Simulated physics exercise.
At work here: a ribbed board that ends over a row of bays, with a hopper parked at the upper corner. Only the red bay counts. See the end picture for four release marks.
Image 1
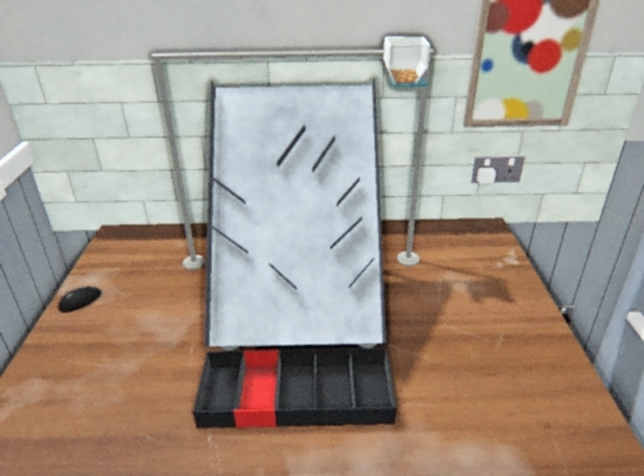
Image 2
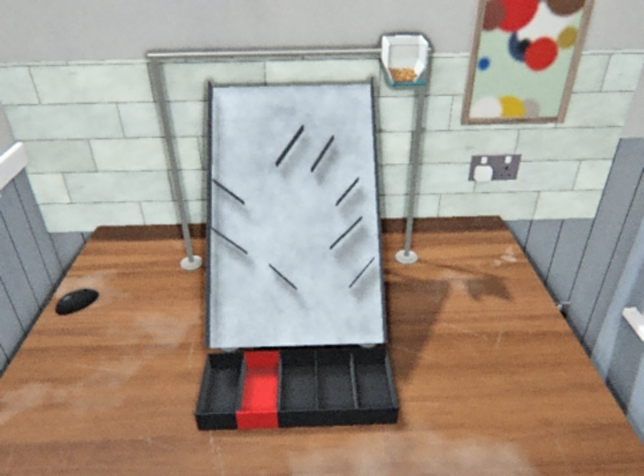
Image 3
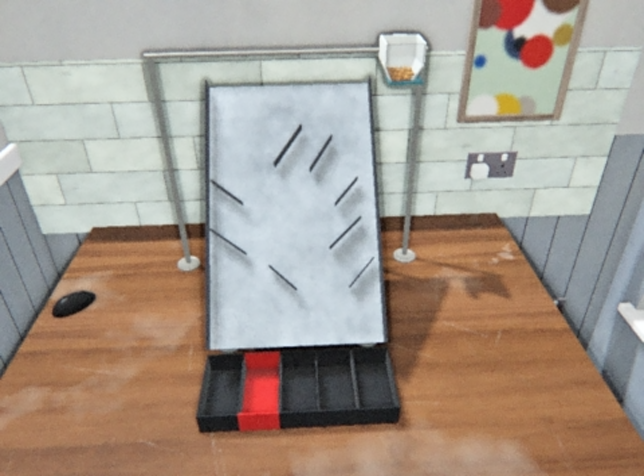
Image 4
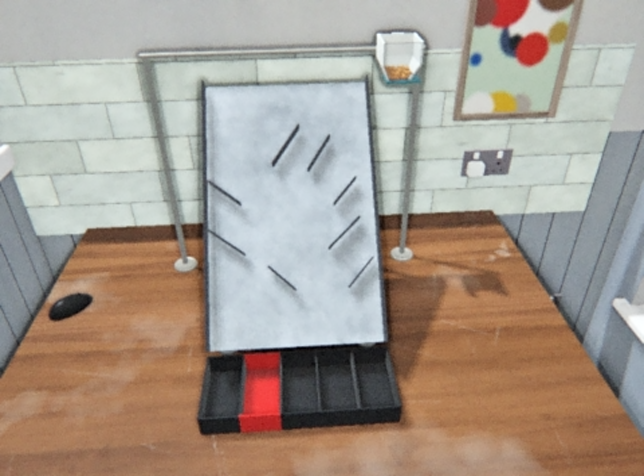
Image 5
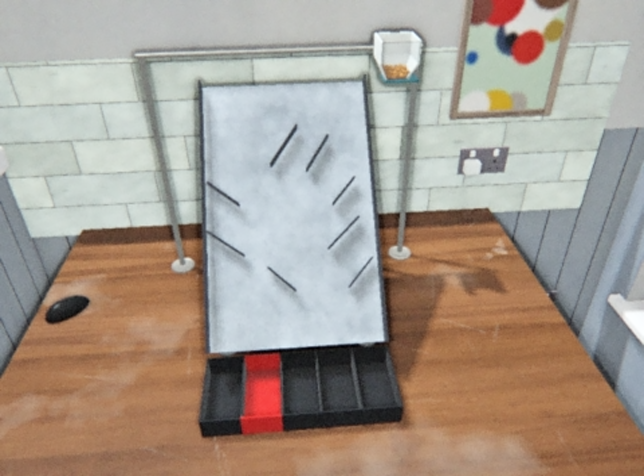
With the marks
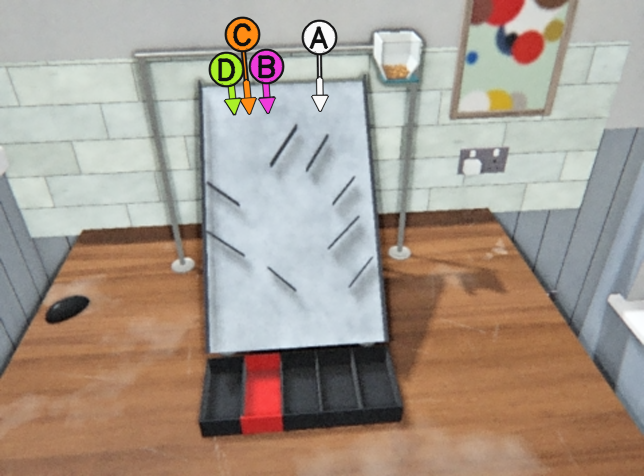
A pale, tilted board with thin dark ribs stands on a brown wooden table, seen from the front and slightly above, against a light tiled wall. Below it sits a black tray of five bays, the second from left red, while a small clear hopper of orange-brown pieces hangs from a grey metal frame at upper right. The camera drifts slightly, and nothing on the table moves.
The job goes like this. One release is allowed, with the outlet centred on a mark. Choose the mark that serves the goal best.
It is B.
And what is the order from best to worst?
Best to worst: B, C, D, A.
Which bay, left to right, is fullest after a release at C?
The second.
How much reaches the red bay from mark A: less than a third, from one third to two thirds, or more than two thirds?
It is less than a third.
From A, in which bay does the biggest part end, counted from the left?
The fourth from the left.
On the marked copy, mark A meets the board at (320, 105); mark B meets the board at (267, 107); mark C meets the board at (248, 108); mark D meets the board at (233, 108).
With A, not one piece in the red bay, almost all in other bays, about a tenth outside the box.
With B, roughly half in the red bay, roughly a quarter in other bays, roughly a quarter outside the box.
With C, roughly a third in the red bay, roughly a third in other bays, roughly a quarter outside the box.
With D, roughly a quarter in the red bay, roughly half in other bays, roughly a quarter outside the box.
